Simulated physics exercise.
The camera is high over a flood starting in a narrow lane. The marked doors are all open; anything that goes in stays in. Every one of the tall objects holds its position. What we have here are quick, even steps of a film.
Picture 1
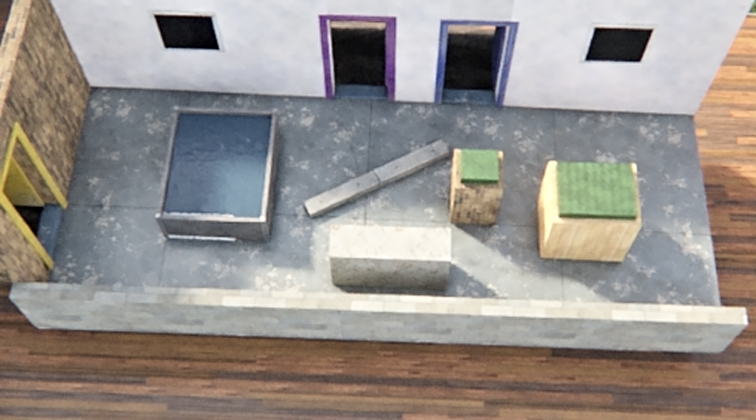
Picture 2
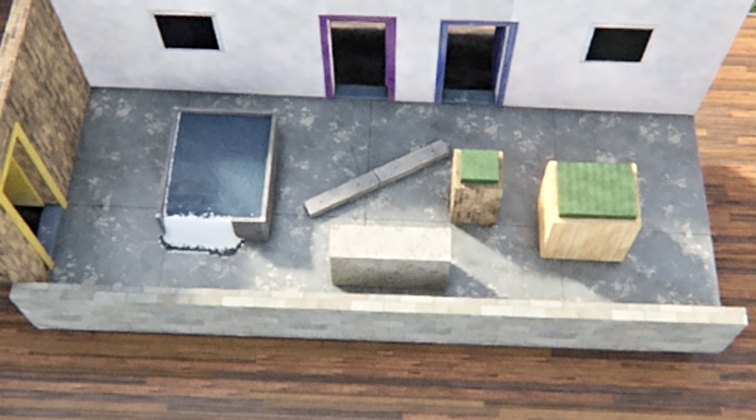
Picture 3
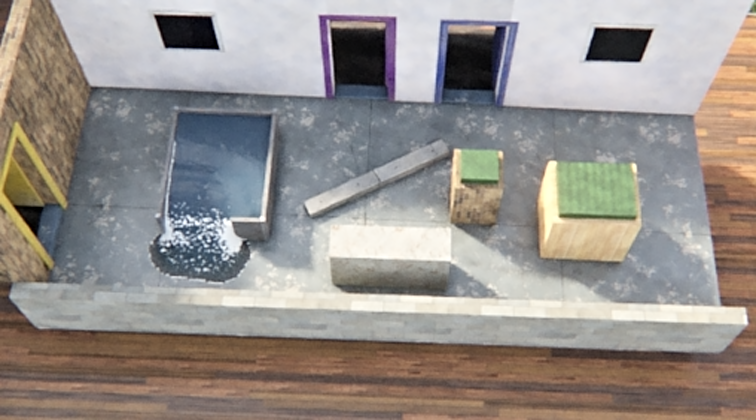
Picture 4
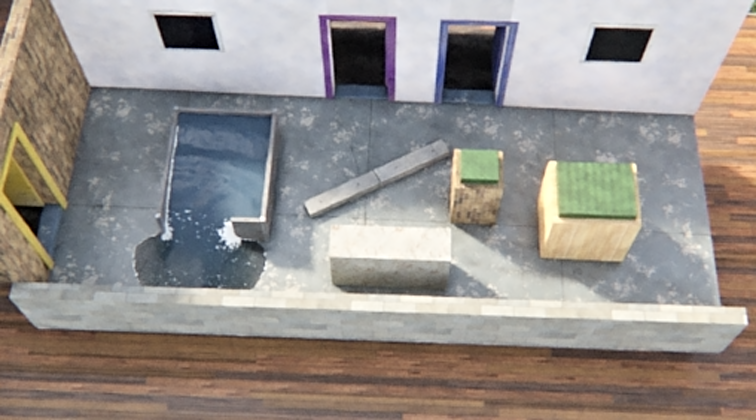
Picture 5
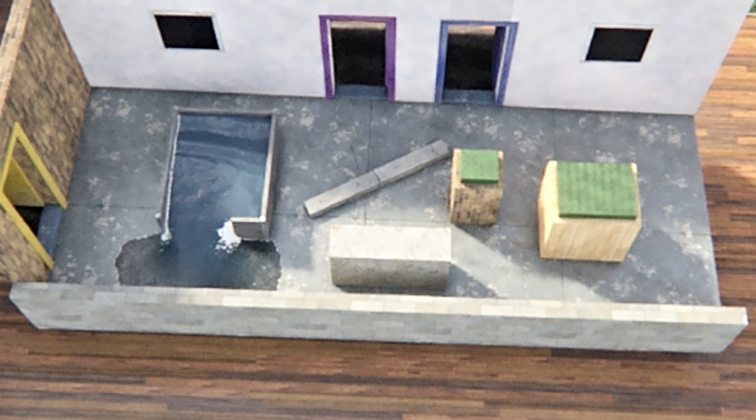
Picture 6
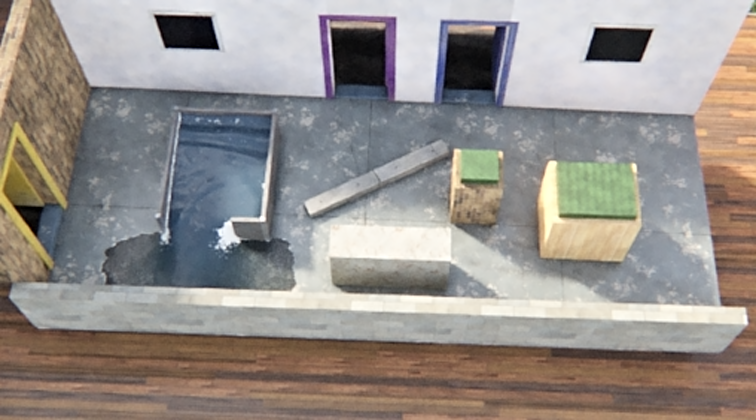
Water pours from the front of an open tank and spreads across the grey floor.
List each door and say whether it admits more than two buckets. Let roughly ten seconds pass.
The purple door respects the limit, the yellow door respects the limit, the blue door respects the limit.
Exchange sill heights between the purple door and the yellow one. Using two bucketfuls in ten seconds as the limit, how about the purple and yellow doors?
Purple door falls short; yellow door exceeds the limit.
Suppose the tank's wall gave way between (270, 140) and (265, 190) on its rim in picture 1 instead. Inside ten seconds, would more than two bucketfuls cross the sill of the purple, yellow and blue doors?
Purple exceeds the limit, yellow stays within it, blue exceeds the limit.
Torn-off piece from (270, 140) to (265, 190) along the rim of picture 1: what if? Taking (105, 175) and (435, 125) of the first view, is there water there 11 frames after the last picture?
Well, the first place would be still bare and the second one submerged.
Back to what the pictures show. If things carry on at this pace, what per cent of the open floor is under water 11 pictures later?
The answer is around 20 per cent.
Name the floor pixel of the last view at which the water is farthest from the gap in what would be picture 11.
About at (376, 314).
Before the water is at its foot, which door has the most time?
It's the one in blue.
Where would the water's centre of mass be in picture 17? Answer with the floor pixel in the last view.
Somewhere around (212, 235) in the last view.
A moment on, water covers 10 % of the floor; the purple door not reached, the yellow door not reached, the blue door not reached.
Next, water covers 20 % of the floor; the purple door not reached, the yellow door wet at the sill, nothing in, the blue door not reached.
Then, water covers 45 % of the floor; the purple door not reached, the yellow door under two buckets in, the blue door not reached.
Later, water covers 65 % of the floor; the purple door wet at the sill, nothing in, the yellow door under two buckets in, the blue door not reached.
In the end, water covers 85 % of the floor; the purple door wet at the sill, nothing in, the yellow door under two buckets in, the blue door wet at the sill, nothing in.
